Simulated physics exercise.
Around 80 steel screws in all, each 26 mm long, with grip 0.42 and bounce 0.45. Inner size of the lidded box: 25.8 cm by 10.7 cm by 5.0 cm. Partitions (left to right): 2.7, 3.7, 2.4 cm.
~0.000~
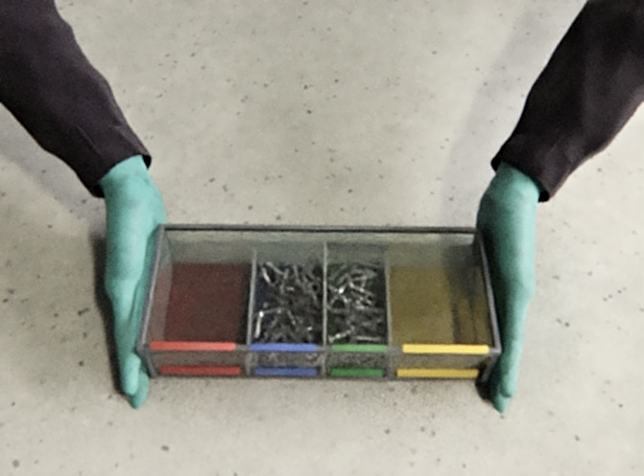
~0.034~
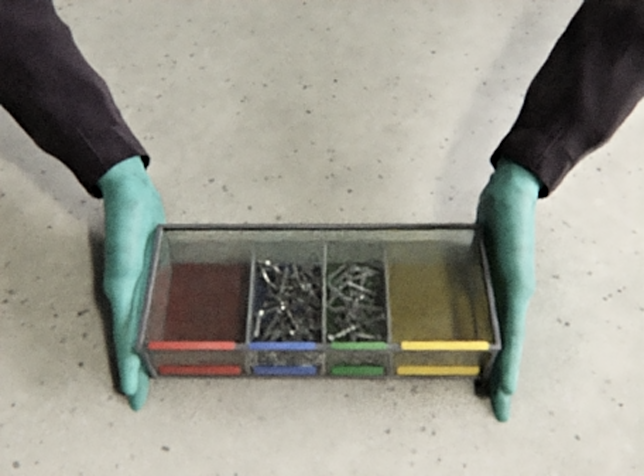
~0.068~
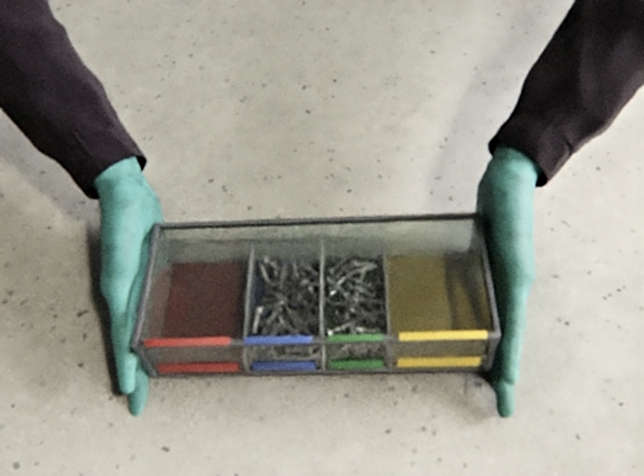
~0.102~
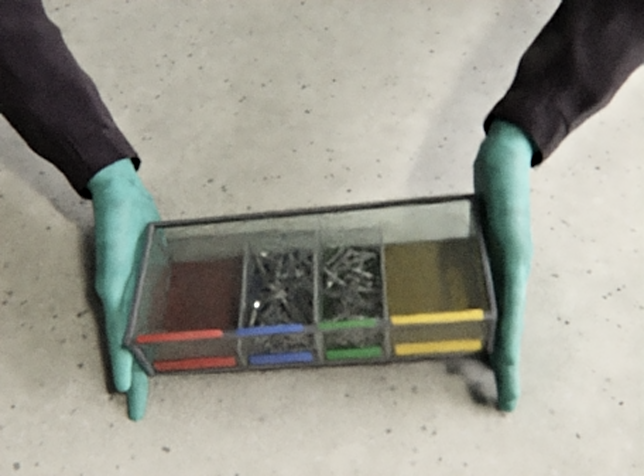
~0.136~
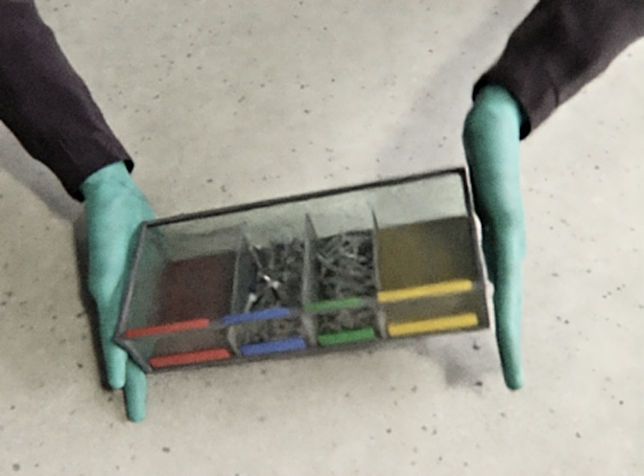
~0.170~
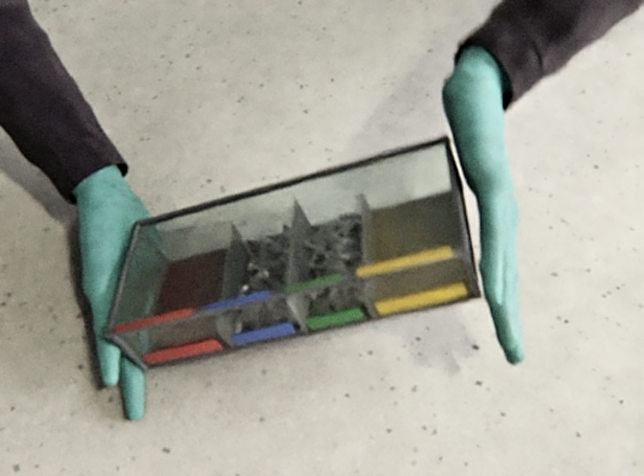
At the start, two hands in green gloves hold a clear box level over a speckled floor, its four compartments marked red, blue, green and yellow, with screws in the middle two. The right hand then rises, slowly before quickening, and the box tilts clearly down toward the left.
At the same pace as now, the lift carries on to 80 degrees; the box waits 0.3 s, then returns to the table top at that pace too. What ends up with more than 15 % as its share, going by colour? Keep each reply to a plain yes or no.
Here goes: Red yes; blue yes; green yes; yellow no.
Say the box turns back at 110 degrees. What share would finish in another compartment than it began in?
Near 70 in a hundred, I think.
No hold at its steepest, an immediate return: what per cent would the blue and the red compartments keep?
Blue keeps 25% and red keeps 45%.
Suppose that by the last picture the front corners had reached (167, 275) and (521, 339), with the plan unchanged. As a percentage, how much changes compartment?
Then about 25 per cent.
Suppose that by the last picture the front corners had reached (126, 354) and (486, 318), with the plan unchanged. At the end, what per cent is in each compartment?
In the end red holds 25 %, blue holds 40 %, green holds 40 % and yellow holds 0 %.
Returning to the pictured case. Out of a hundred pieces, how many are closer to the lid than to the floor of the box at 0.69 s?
About 40 %.
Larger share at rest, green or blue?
Result: Blue has more.
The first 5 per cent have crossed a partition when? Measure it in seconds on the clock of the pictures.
That happens at about 0.50 s on the clock.
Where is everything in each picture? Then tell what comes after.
In the first picture, box tilt 0 degrees, front corners at (143, 345) and (495, 349); blue 60 %, green 40 %.
In the second picture, box tilt 1 degrees, front corners at (142, 345) and (495, 345).
In the third picture, box tilt 4 degrees, front corners at (138, 343) and (494, 334), lowest corner left back.
In the fourth picture, box tilt 9 degrees, front corners at (131, 340) and (491, 314), lowest corner left back.
In the fifth picture, box tilt 16 degrees, front corners at (122, 335) and (480, 284), lowest corner left back.
In the sixth picture, box tilt 23 degrees, front corners at (111, 331) and (461, 250), lowest corner left back; blue 60 %, green 40 %. Its pace works out near 205 degrees a second.
After 0.69 s, tilt 80 degrees; red 25 %, blue 40 %, green 30 %.
After 1.03 s, tilt 47 degrees; red 35 %, blue 40 %, green 30 %.
After 1.47 s, tilt 0 degrees; red 35 %, blue 40 %, green 30 %.
At rest (2.1 s), red 35 %, blue 40 %, green 30 %, yellow 0 %.
